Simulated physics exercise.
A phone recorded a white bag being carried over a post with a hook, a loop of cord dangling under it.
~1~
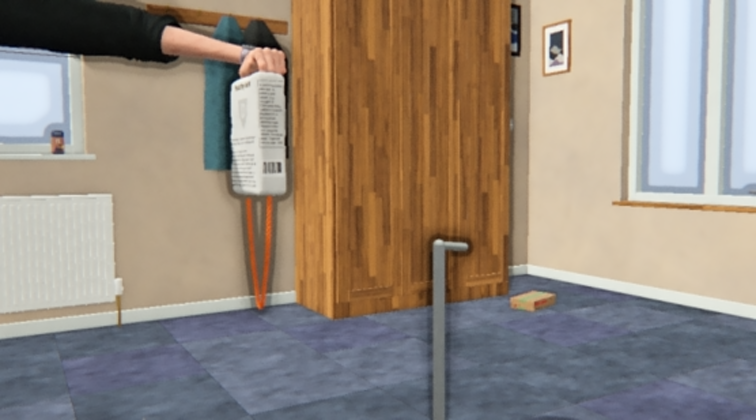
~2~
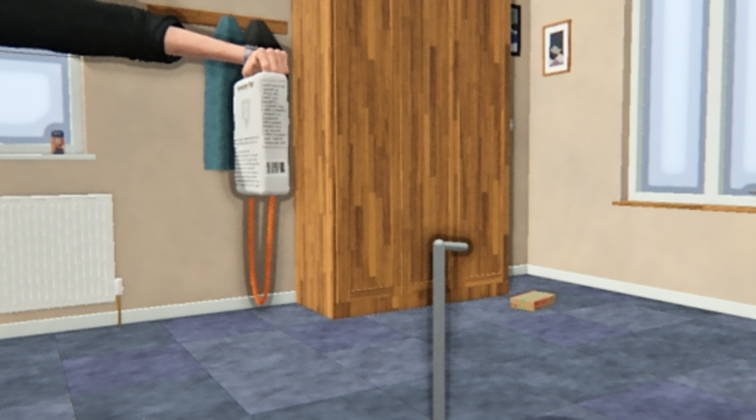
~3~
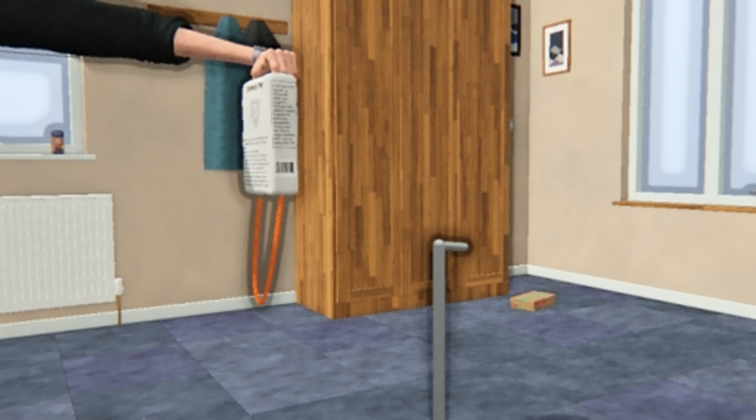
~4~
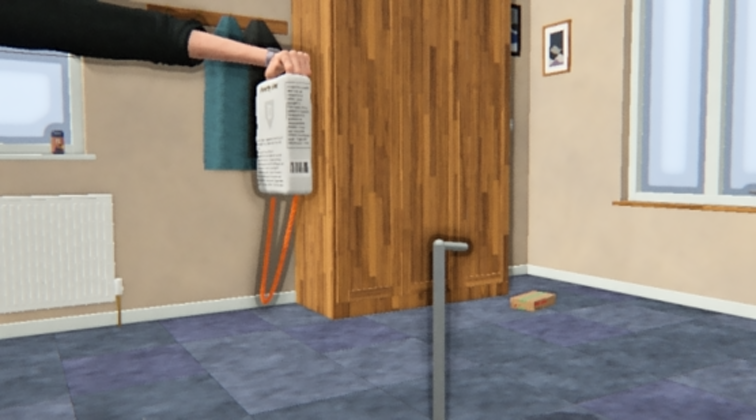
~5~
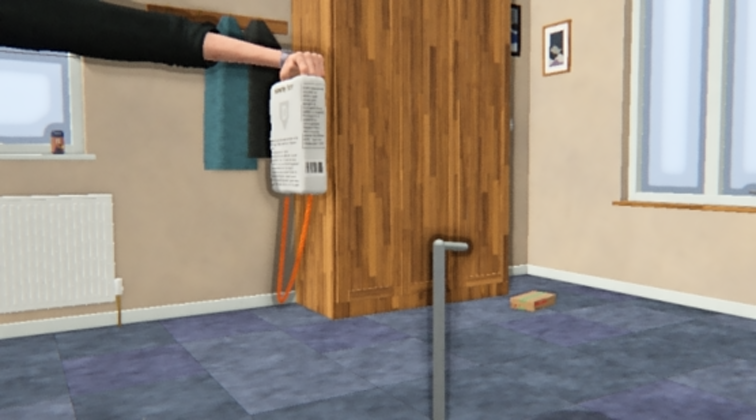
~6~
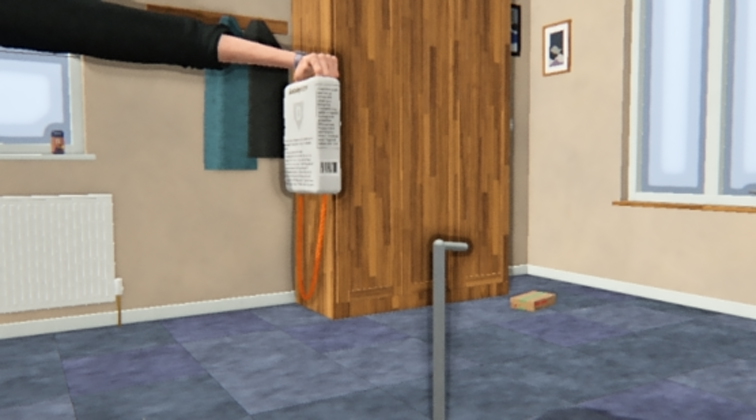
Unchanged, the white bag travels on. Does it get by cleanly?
Yes - I expect it will slip past the post just fine.
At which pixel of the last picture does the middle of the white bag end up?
Centre pixel at rest: (532, 143).
Then, 1.00 s past the final frame, bag over the post near (416, 140).
Then, 2.12 s past the final frame, bag past the post near (511, 143).
When it is over, bag past the post near (532, 143). The white bag goes by freely.
